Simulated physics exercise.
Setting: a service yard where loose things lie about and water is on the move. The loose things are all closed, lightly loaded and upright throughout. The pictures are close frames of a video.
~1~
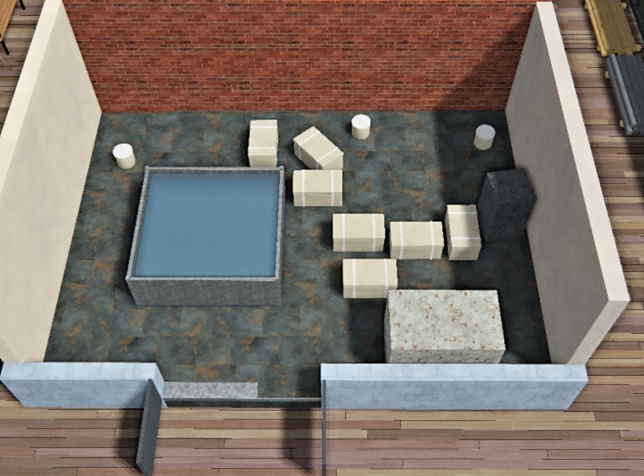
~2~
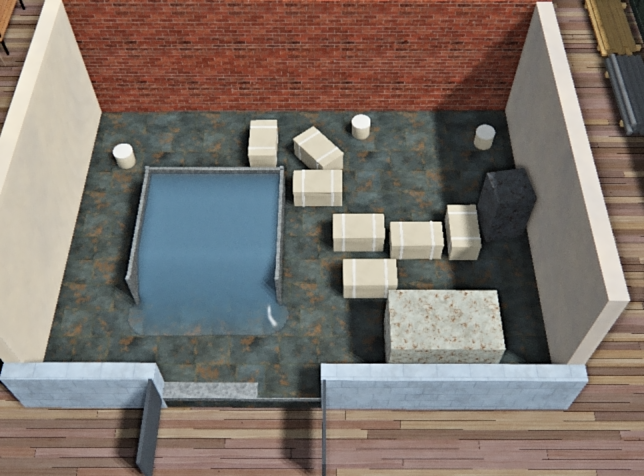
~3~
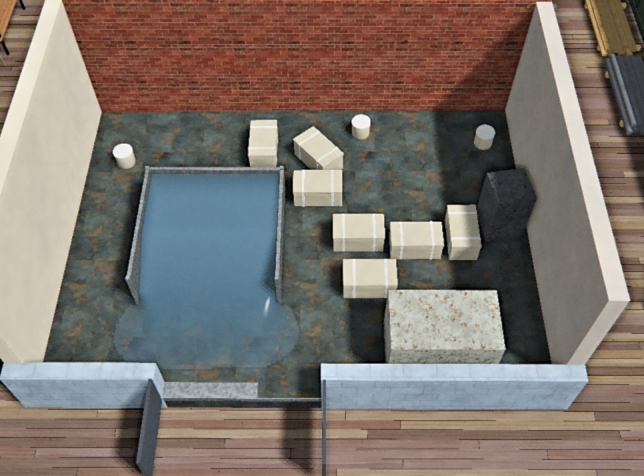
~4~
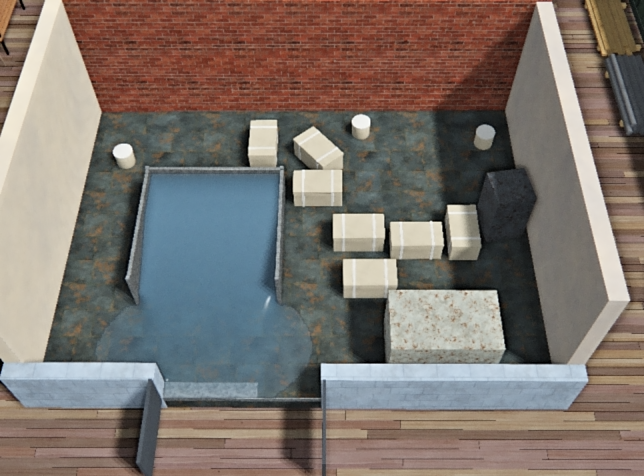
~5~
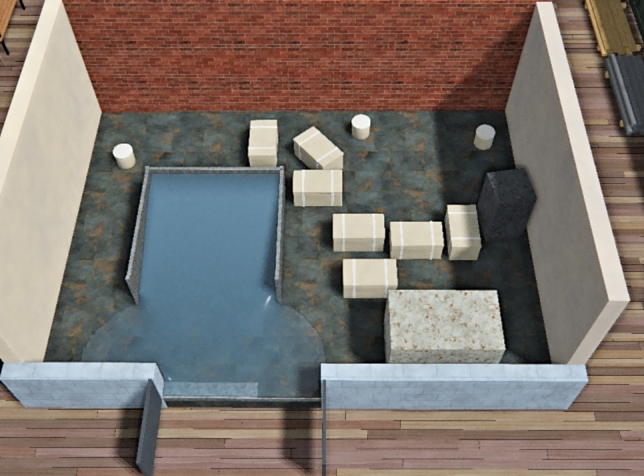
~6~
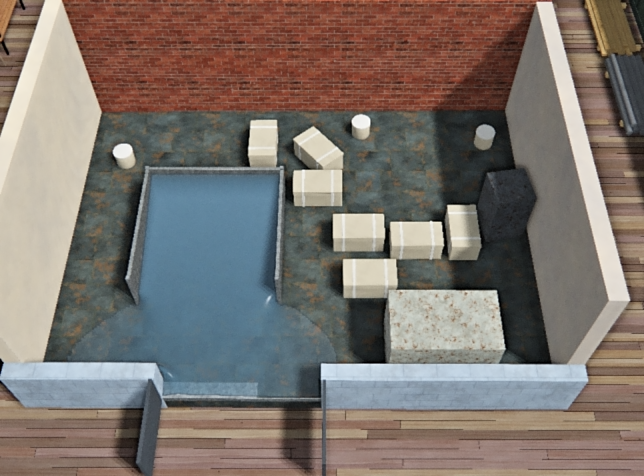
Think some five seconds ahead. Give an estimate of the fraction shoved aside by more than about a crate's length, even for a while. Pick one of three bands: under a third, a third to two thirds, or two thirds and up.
Under a third.
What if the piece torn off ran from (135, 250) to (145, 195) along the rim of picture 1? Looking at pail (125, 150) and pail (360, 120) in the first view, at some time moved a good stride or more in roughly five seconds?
The first one went the full distance; the second one went the full distance.
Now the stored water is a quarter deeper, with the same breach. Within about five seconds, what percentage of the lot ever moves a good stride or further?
Roughly 10 per cent of them.
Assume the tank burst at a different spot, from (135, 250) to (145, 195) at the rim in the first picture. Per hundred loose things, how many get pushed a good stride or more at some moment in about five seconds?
Estimate: Some 20 per cent.
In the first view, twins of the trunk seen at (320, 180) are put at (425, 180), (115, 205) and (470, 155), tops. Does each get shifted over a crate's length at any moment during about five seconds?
Taking them one at a time: Remains close, then gets driven off, then remains close.
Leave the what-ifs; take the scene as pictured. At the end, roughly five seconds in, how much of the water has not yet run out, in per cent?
About 42 percent.
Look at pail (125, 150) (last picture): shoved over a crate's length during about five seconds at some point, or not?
Short answer: At least that much.
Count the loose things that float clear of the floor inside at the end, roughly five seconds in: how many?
That adds up to 1.
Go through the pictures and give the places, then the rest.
In the first picture, a pail at (486, 132), on the bottom; a pail at (361, 122), on the bottom; 0 of 10 have shifted.
In the second picture, a pail at (486, 132), on the bottom; a pail at (361, 122) rests on the ground; 0 of 10 have shifted.
In the third picture, a pail at (486, 132) rests on the ground; a pail at (361, 122), on the bottom; 0 of 10 have shifted.
In the fourth picture, a pail at (486, 132), on the bottom; a pail at (361, 122), on the bottom; 0 of 10 have shifted.
In the fifth picture, a pail at (486, 132) rests on the ground; a pail at (361, 122) rests on the ground; 0 of 10 have shifted.
In the sixth picture, a pail at (486, 132) rests on the ground; a pail at (361, 122), on the bottom; 0 of 10 have shifted.
A moment on, 0 of 10 are well off their spots; 0 afloat.
Next, 0 of 10 are well off their spots; 0 afloat.
Later, 1 of 10 are well off their spots; 0 afloat.
In the end, 1 of 10 are well off their spots, and 1 have been at some point; 1 afloat.
